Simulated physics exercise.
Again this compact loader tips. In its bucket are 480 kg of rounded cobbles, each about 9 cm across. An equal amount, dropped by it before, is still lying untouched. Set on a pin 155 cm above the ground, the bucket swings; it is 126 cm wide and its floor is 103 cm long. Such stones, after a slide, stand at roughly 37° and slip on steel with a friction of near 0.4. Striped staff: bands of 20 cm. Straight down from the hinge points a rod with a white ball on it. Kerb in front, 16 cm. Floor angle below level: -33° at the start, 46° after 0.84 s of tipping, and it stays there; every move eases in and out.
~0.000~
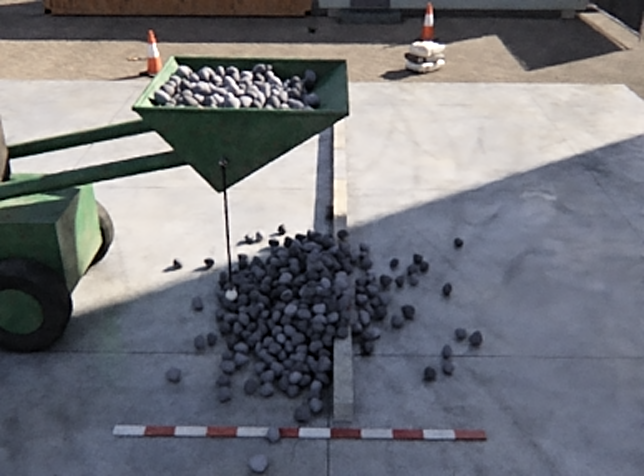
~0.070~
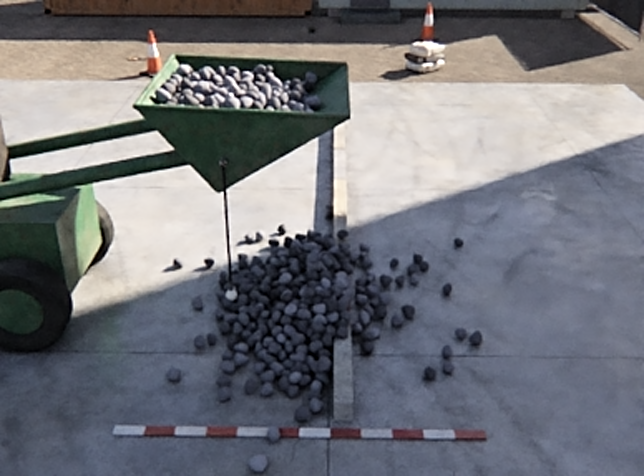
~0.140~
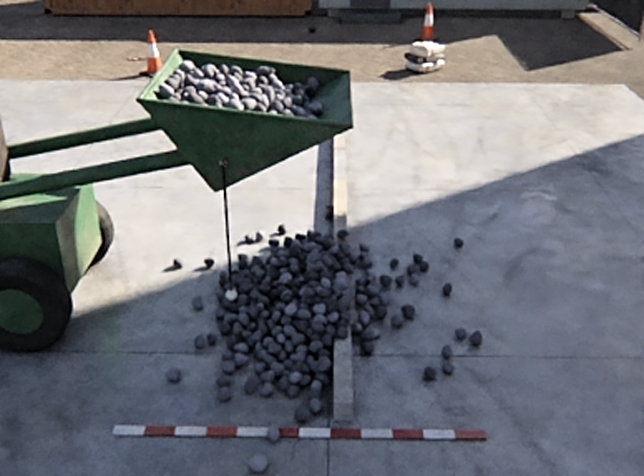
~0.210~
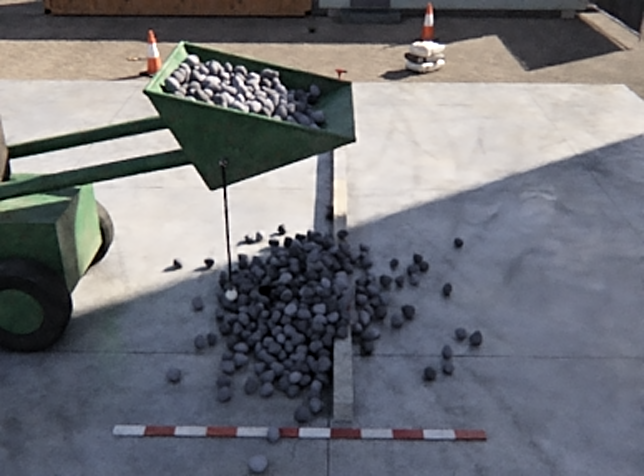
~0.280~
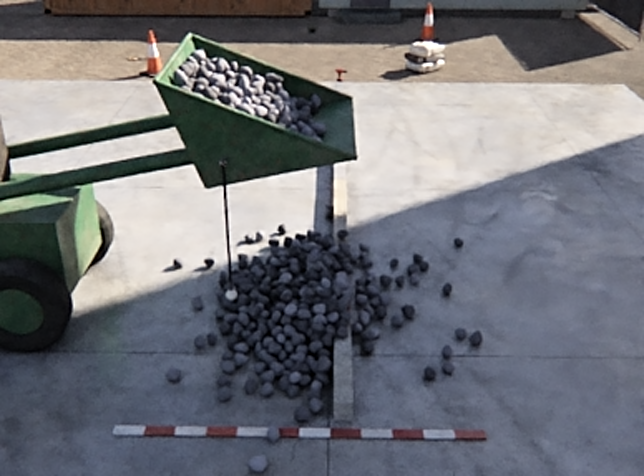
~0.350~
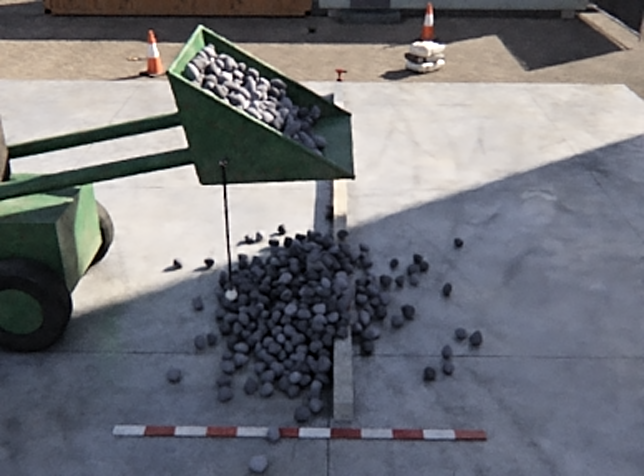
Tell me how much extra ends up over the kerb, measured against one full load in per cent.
The extra comes to about 90 percent of a load.
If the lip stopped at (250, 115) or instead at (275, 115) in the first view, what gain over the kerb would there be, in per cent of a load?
Roughly 5 and 25 per cent, in that order.
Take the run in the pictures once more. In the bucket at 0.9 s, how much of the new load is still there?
About 65 per cent.
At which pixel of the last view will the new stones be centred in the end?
(404, 304).
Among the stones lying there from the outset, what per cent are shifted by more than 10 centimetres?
Some 5 percent, give or take.
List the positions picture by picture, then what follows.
In the first picture, the bucket is at -33°, its lip at (349, 114); the top of the load is at (211, 77). The earlier load is highest near (317, 270), 30 cm above ground level, 91 % on this side of the kerb, 8 % over the kerb.
The second picture shows lip at (350, 117), floor tilted -31°, highest stones at (195, 76); the stones move at 0.2 m/s on average.
In the third picture, the bucket is at -27°, its lip at (353, 126); the top of the load is at (195, 73); the stones move at 0.4 m/s on average.
The fourth picture shows lip at (356, 141), floor tilted -21°, highest stones at (199, 68); the stones move at 0.5 m/s on average.
The fifth picture shows lip at (357, 158), floor tilted -12°, highest stones at (203, 64); the stones move at 0.6 m/s on average.
The sixth picture shows lip at (355, 178), floor tilted -3°, highest stones at (210, 60); the stones move at 0.6 m/s on average.
After 0.6 s the floor is at 34°; in per cent of one load, 100 in the bucket, 91 on this side of the kerb, 8 over the kerb; the foremost stones are at (447, 301).
After 0.9 s the floor is at 46°; in per cent of one load, 65 in the bucket, 125 on this side of the kerb, 10 over the kerb; the foremost stones are at (447, 301).
After 1.3 s the floor is at 46°; in per cent of one load, 8 in the bucket, 125 on this side of the kerb, 66 over the kerb; the foremost stones are at (459, 300).
After 4.1 s the floor is at 46°; in per cent of one load, 0 in the bucket, 101 on this side of the kerb, 98 over the kerb; the foremost stones are at (639, 317). Net gain over the kerb, 90.
